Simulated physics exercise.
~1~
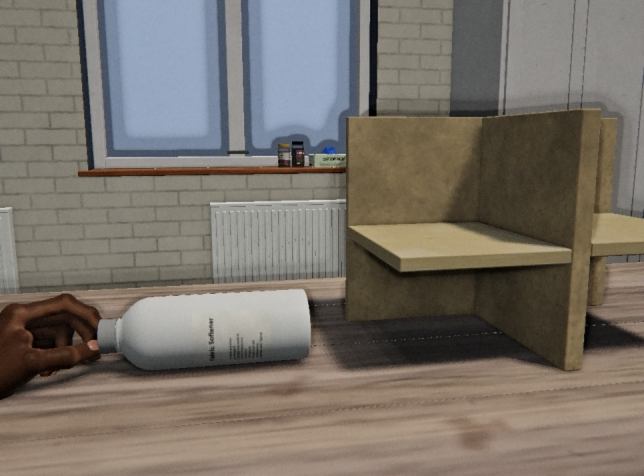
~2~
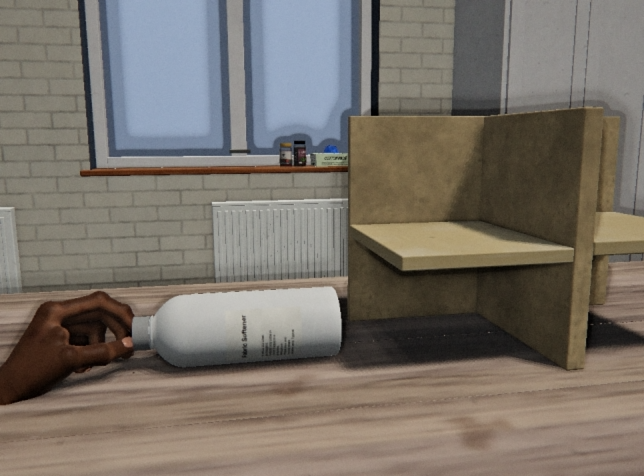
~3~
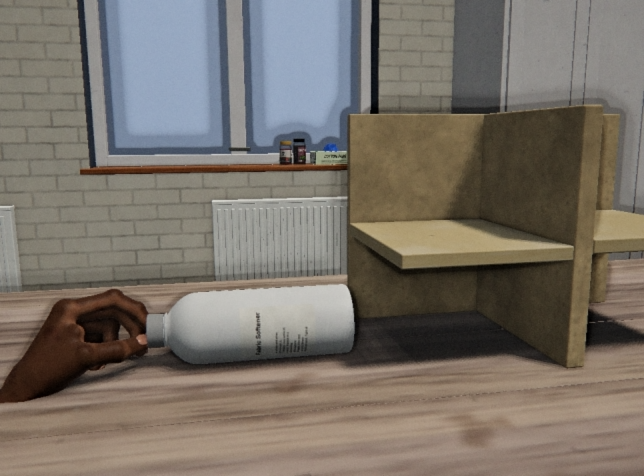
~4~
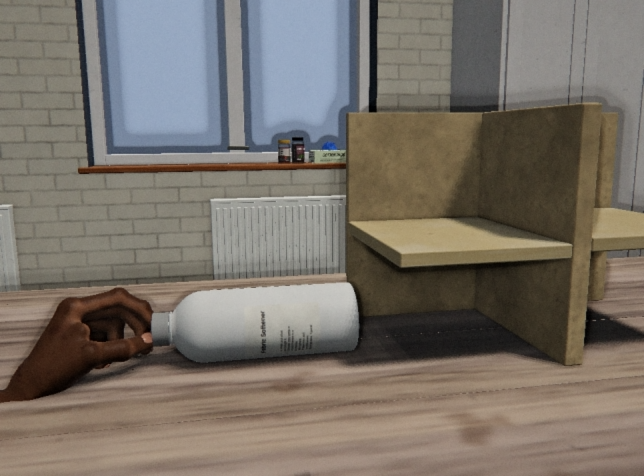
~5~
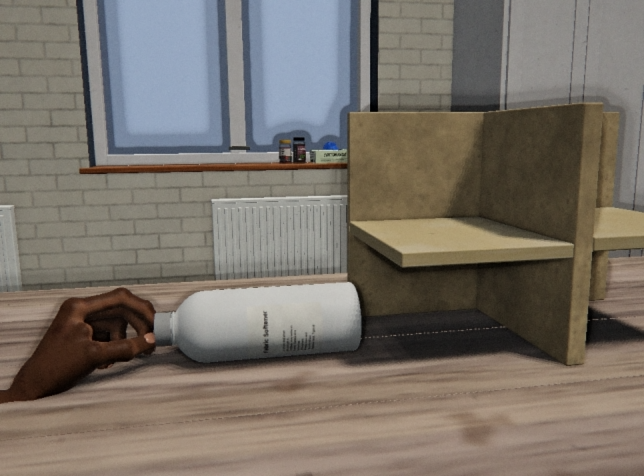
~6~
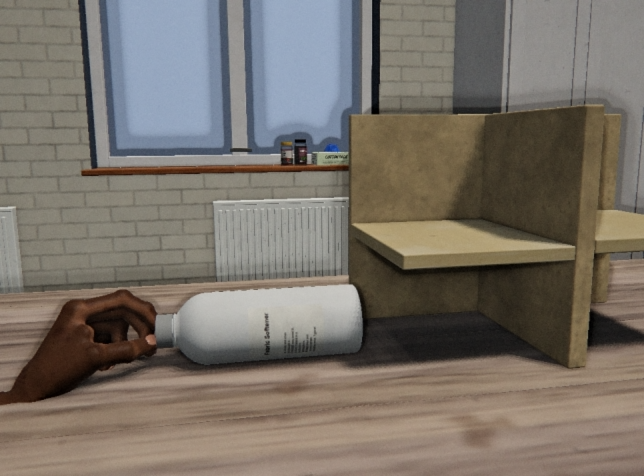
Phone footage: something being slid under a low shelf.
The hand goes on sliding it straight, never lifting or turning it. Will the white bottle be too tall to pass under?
Watch, it will go right in.
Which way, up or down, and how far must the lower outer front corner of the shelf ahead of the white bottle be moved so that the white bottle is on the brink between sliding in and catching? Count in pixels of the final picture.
Down, by 40 pixels.
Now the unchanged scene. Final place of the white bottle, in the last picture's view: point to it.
When everything stops, it's near (424, 314).
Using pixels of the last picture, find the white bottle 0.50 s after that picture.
(327, 320).
Then, 0.50 s later than the last frame, white bottle sliding up to the opening near (327, 320).
Then, 0.88 s later than the last frame, white bottle part of the way in near (398, 315).
When it is over, the white bottle slides in, near (424, 314).
